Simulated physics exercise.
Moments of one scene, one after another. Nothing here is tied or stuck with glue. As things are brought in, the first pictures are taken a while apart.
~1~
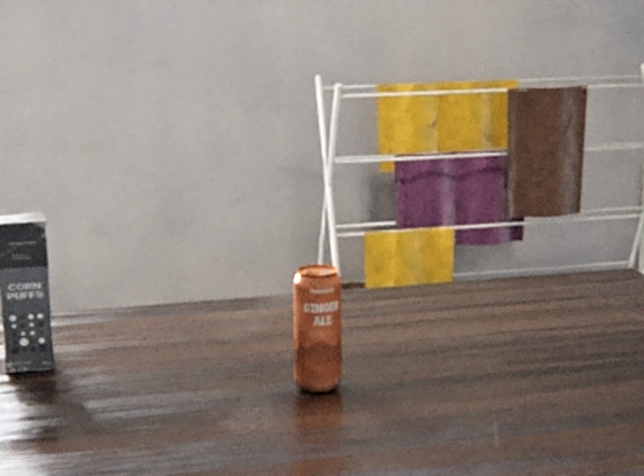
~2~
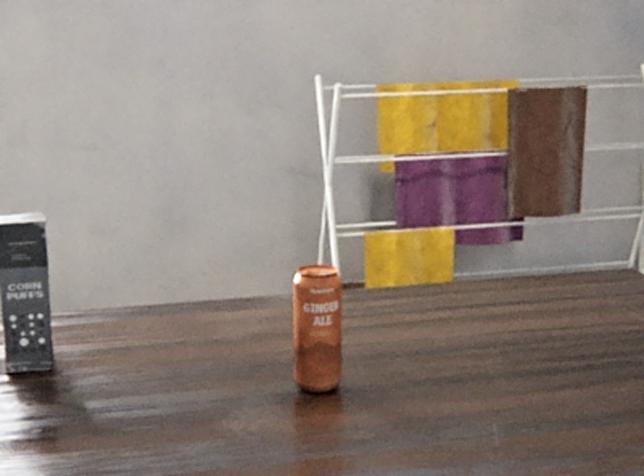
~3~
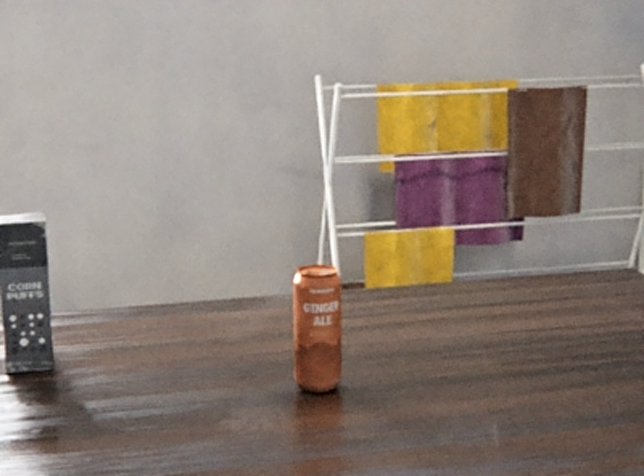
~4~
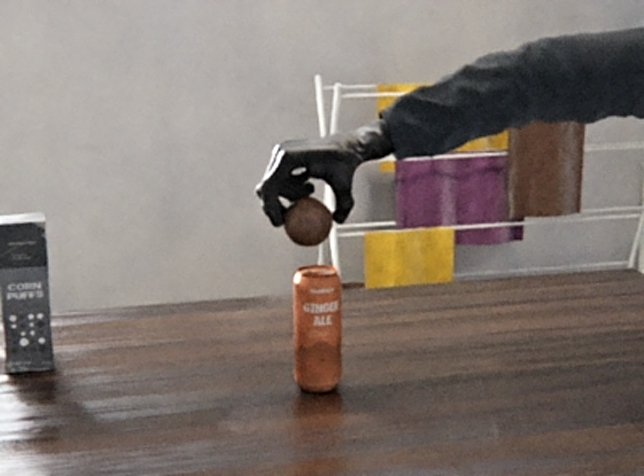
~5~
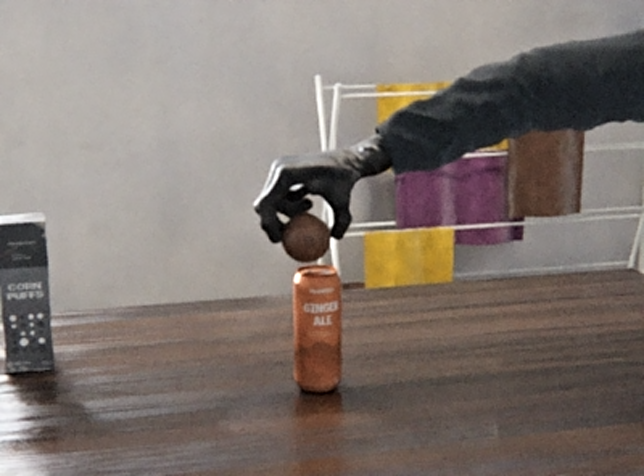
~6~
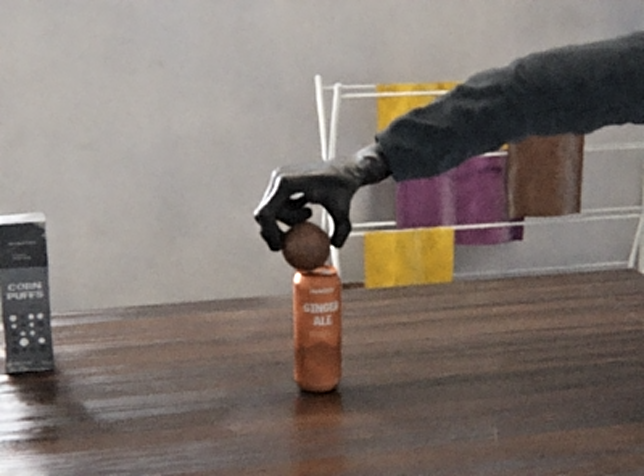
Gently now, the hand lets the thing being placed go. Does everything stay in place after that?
Yes, it all stays put.
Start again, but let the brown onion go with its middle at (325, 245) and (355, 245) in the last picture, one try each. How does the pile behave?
It survives in the first case and caves in in the second case.
Then, 0.50 s later than the last frame, all is still.
Then, 1.30 s later than the last frame, brown onion resting near (306, 247).
When it is over, all 3 as before. End places, in pixels of the last picture, brown onion near (306, 247). The pile holds.
